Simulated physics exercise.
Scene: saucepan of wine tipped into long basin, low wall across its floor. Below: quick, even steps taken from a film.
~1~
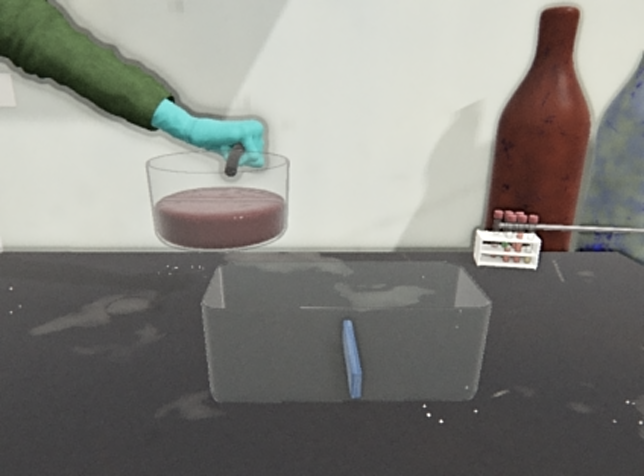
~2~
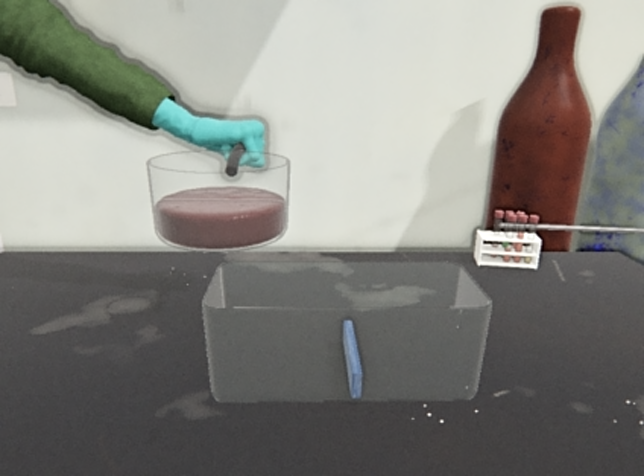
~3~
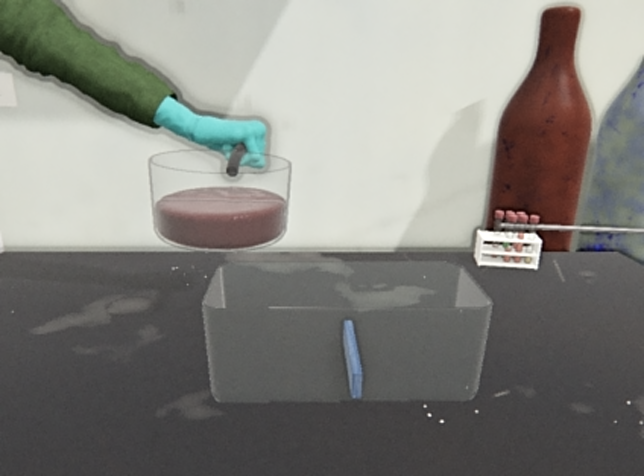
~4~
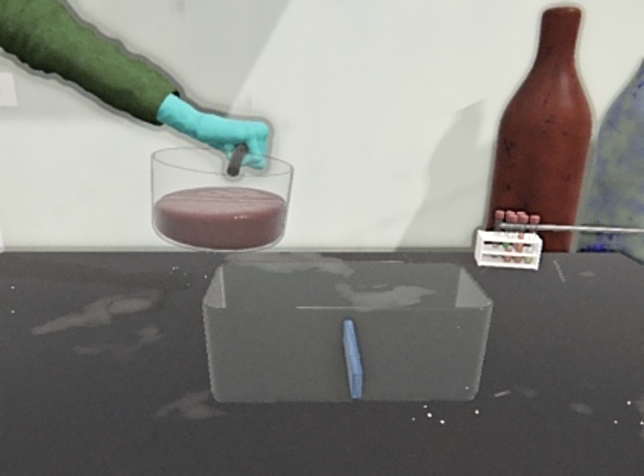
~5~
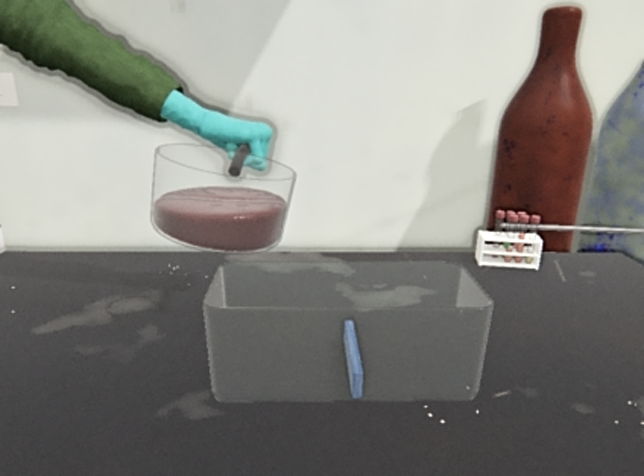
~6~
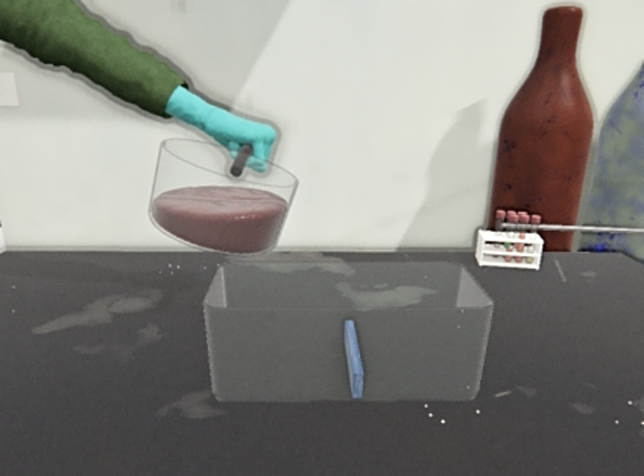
A teal-gloved hand in a green sleeve reaches in from the upper left, holding a clear round pan of dull reddish wine above a long transparent basin with a blue upright piece inside. Seen from the side by a still camera, the dark, speckled tabletop also holds a small white rack and a red bottle at right against a pale wall. The hand slowly tilts the pan rightward.
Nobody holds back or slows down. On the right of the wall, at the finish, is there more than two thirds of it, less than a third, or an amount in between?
There is less than a third of it there.
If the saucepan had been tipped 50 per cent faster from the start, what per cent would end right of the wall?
About 10 per cent.
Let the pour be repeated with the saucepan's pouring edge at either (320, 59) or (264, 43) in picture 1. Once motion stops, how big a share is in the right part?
You'd get 80 percent from the first and 10 percent from the second.
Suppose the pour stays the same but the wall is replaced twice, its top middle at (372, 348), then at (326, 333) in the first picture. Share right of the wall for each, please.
Roughly 10 % and 35 %.
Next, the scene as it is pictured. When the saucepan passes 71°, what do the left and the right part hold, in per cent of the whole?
Left 5 %, right 0 %.
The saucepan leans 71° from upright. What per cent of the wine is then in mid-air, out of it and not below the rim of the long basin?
Roughly 25 percent.
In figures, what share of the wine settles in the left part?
Share approx. 95 %.
A moment on, the saucepan is tipped part way and 72 per cent is still to pour, 4 is left of the wall and 0 right of it.
Next, the saucepan is tipped on its side and 26 per cent is still to pour, 62 is left of the wall and 1 right of it.
Then the saucepan is tipped on its side and 6 per cent is still to pour, 87 is left of the wall and 4 right of it.
Later the saucepan is tipped on its side and 1 per cent is still to pour, 93 is left of the wall and 4 right of it.
At rest 95 per cent lies left of the wall, 4 right of it and 1 outside.
